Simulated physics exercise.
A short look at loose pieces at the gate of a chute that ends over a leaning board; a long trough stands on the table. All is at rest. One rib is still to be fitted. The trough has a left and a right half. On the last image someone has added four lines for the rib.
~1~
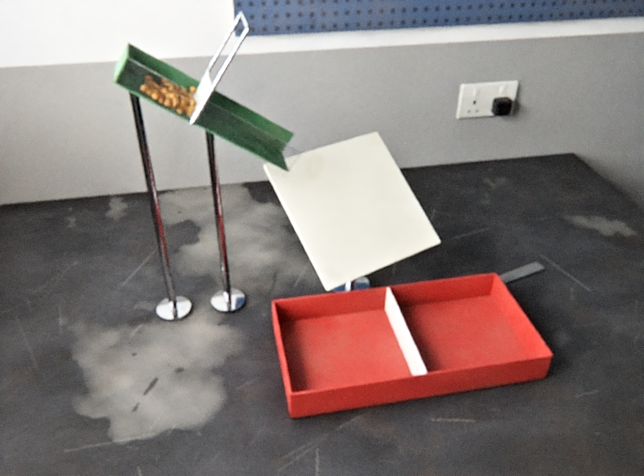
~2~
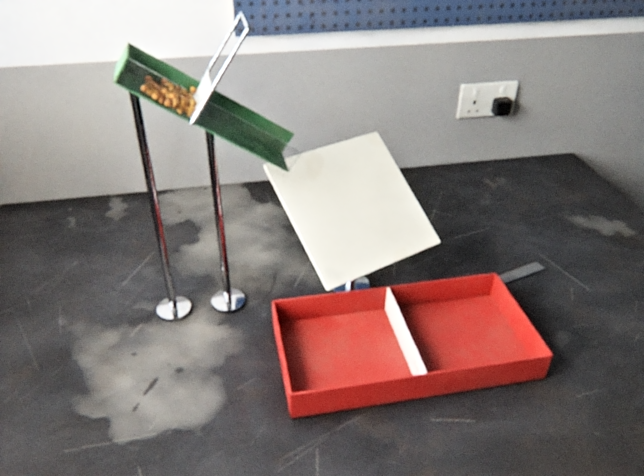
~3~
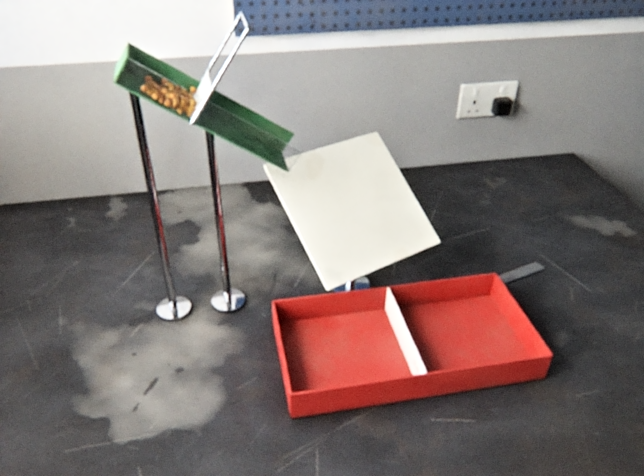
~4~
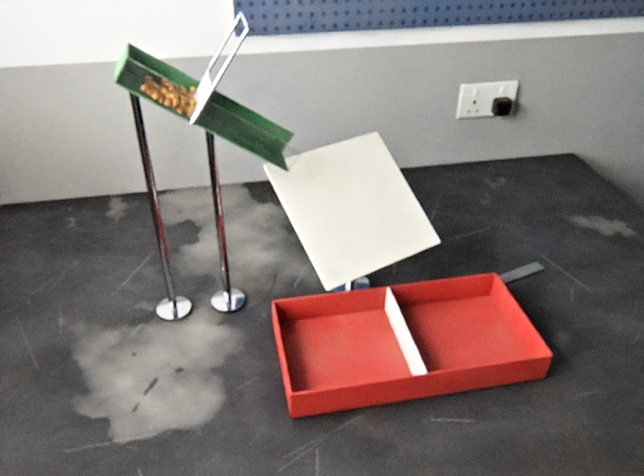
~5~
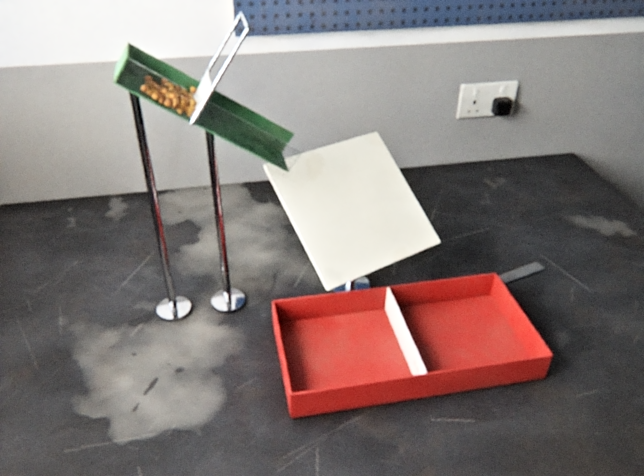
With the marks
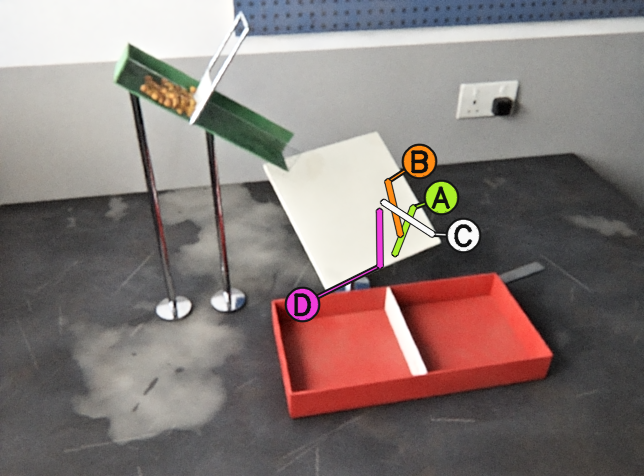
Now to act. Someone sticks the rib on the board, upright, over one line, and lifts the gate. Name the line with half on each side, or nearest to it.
A works best here.
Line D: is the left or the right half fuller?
The left half.
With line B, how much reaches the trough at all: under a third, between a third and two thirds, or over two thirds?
Over two thirds.
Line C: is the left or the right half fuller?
More lands on the right.
On the marked copy, line A from (413, 207) to (395, 253); line B from (387, 181) to (400, 234); line C from (383, 202) to (432, 234); line D from (379, 211) to (380, 265).
If A is chosen, of what is caught, about half in the left half, about half in the right.
If B is chosen, of what is caught, a small part in the left half, nearly all in the right.
If C is chosen, of what is caught, a small part in the left half, nearly all in the right.
If D is chosen, of what is caught, nearly all in the left half, a small part in the right.
